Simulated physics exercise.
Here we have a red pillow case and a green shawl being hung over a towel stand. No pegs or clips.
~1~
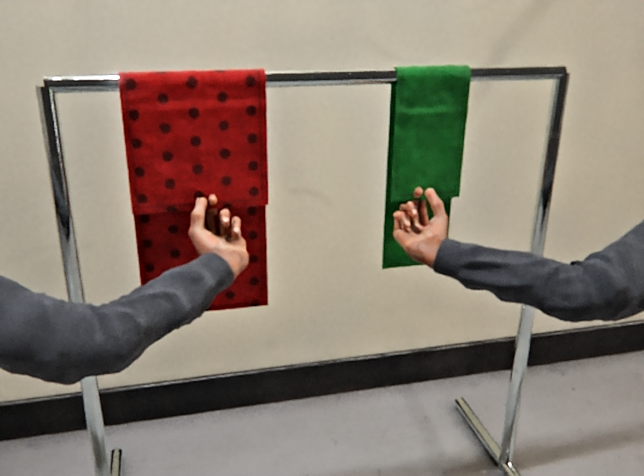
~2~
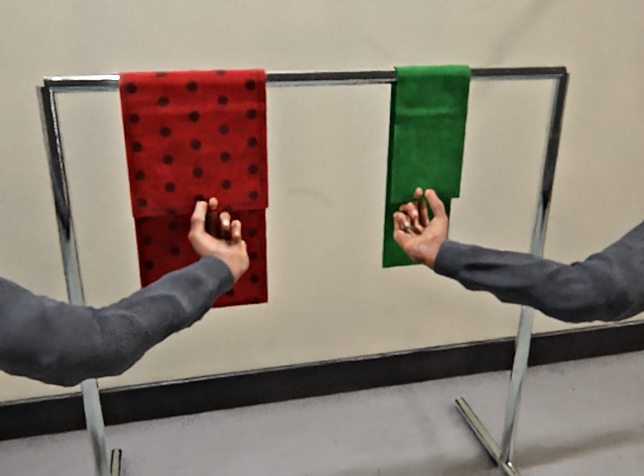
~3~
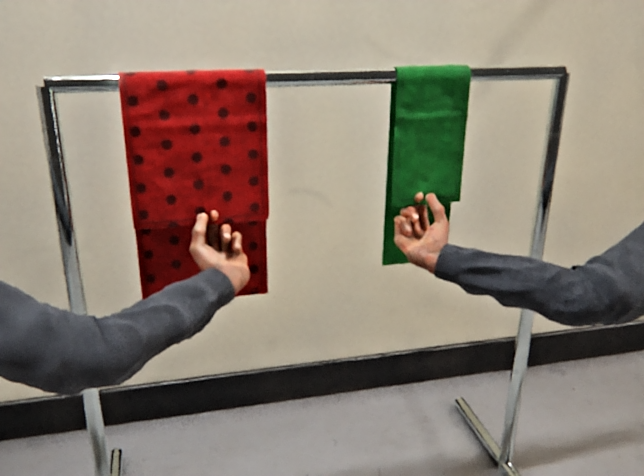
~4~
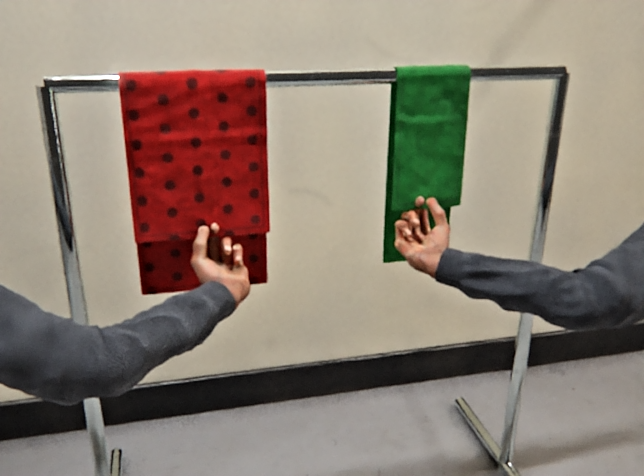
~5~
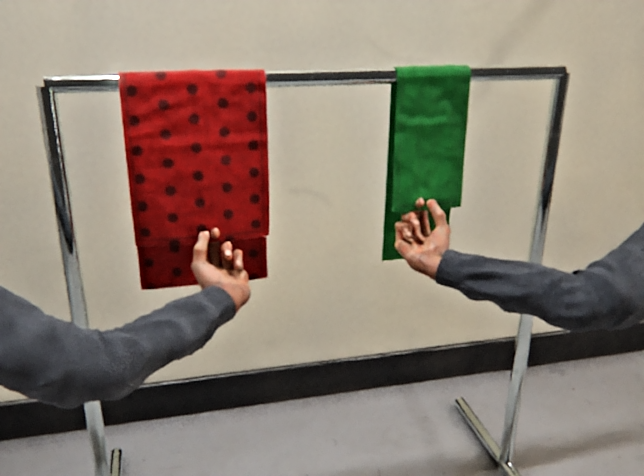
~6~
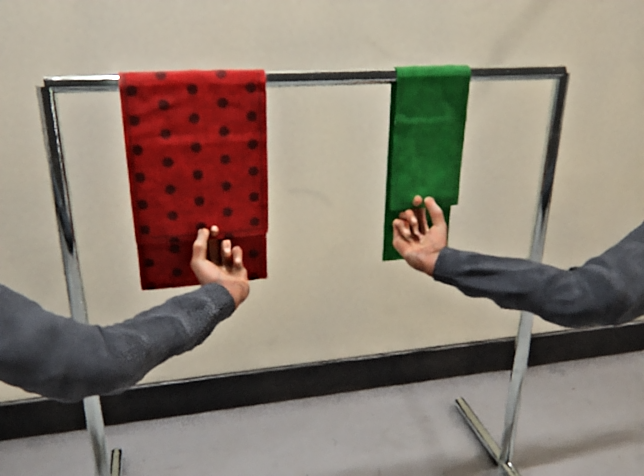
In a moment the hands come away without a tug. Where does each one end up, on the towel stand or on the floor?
The red pillow case stays on. The green shawl hangs there.
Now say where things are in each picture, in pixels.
The first frame shows pillow case front hem (235, 200), back hem (238, 302); shawl front hem (409, 193), back hem (398, 262).
The second frame shows pillow case front hem (235, 203); shawl front hem (409, 195).
The third frame shows pillow case front hem (236, 215); shawl front hem (410, 199).
The fourth frame shows pillow case front hem (237, 227); shawl front hem (410, 203).
The fifth frame shows pillow case front hem (237, 232); shawl front hem (411, 204).
The sixth frame shows pillow case front hem (236, 229), back hem (237, 275), front over half the back; shawl front hem (408, 202), back hem (399, 254), front over half the back.
Then, 0.64 s after the last picture, pillow case still hanging; shawl still hanging.
At rest, pillow case still hanging; shawl still hanging. The red pillow case hangs there and the green shawl keeps its place.
